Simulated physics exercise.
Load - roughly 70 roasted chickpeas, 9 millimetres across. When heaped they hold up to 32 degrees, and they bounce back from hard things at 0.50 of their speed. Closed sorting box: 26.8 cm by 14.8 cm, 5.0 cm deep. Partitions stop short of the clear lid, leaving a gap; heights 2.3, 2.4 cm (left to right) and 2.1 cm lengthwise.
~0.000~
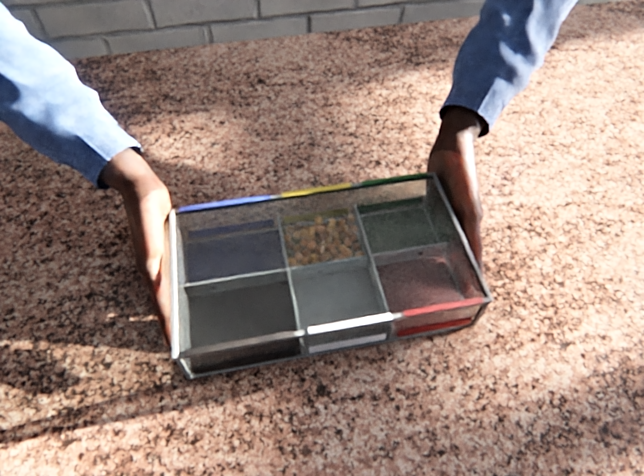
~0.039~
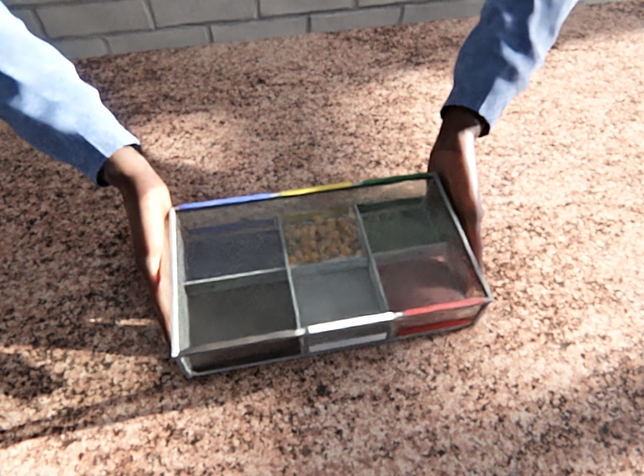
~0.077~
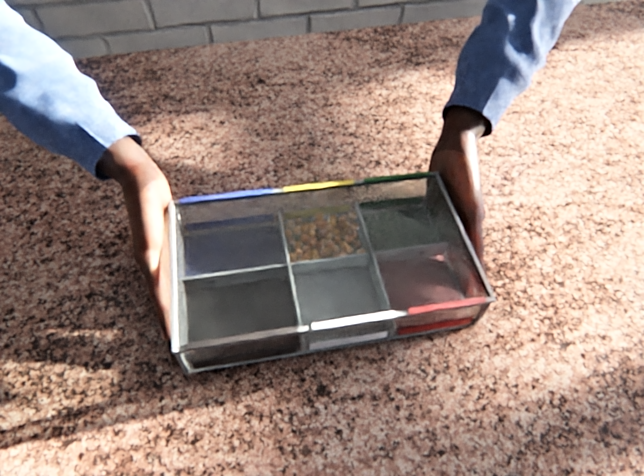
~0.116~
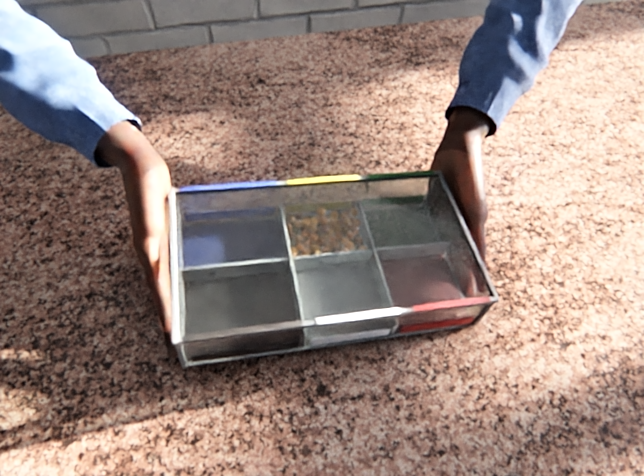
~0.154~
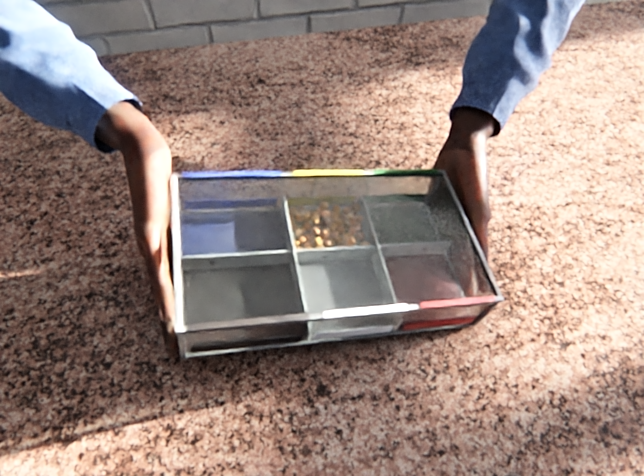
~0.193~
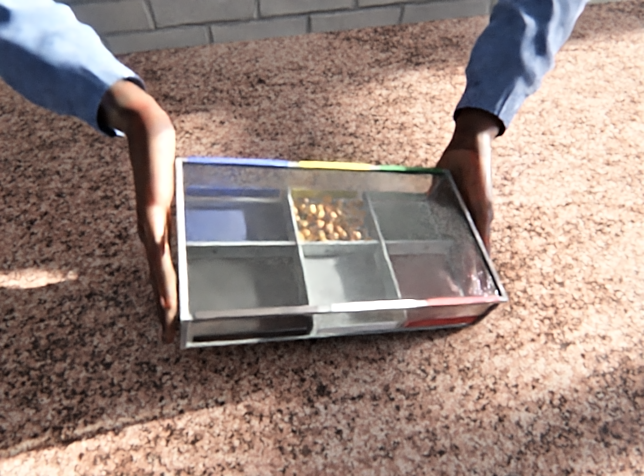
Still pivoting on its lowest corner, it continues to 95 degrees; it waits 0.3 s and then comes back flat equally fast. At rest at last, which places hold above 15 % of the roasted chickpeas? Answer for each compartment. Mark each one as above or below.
Marked: Red compartment above; blue compartment below; green compartment above; yellow compartment above; white compartment below; black compartment below.
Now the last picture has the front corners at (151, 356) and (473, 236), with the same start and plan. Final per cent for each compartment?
It comes out as red at 0 percent, blue at 80 percent, green at 0 percent, yellow at 10 percent, white at 0 percent and black at 10 percent.
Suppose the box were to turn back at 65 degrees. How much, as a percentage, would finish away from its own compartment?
5 %.
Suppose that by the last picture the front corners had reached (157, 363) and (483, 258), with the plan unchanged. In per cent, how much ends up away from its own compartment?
In that case close to 95 per cent.
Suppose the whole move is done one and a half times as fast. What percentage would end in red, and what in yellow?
Then red would get 35 per cent, while yellow would get 20 per cent.
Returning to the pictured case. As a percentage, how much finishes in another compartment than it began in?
The answer is close to 75 percent.
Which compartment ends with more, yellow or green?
The green compartment ends up with more.
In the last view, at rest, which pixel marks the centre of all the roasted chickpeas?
Centre at rest: Approx. (436, 236) px.
After 1.14 s, tilt 95 degrees; red 15 %, green 40 %, yellow 45 %.
Then, at 1.77 s, tilt 51 degrees; red 35 %, green 45 %, yellow 25 %.
After 2.45 s, tilt 0 degrees; red 35 %, green 45 %, yellow 25 %.
At rest (2.8 s), red 35 %, blue 0 %, green 45 %, yellow 25 %, white 0 %, black 0 %.
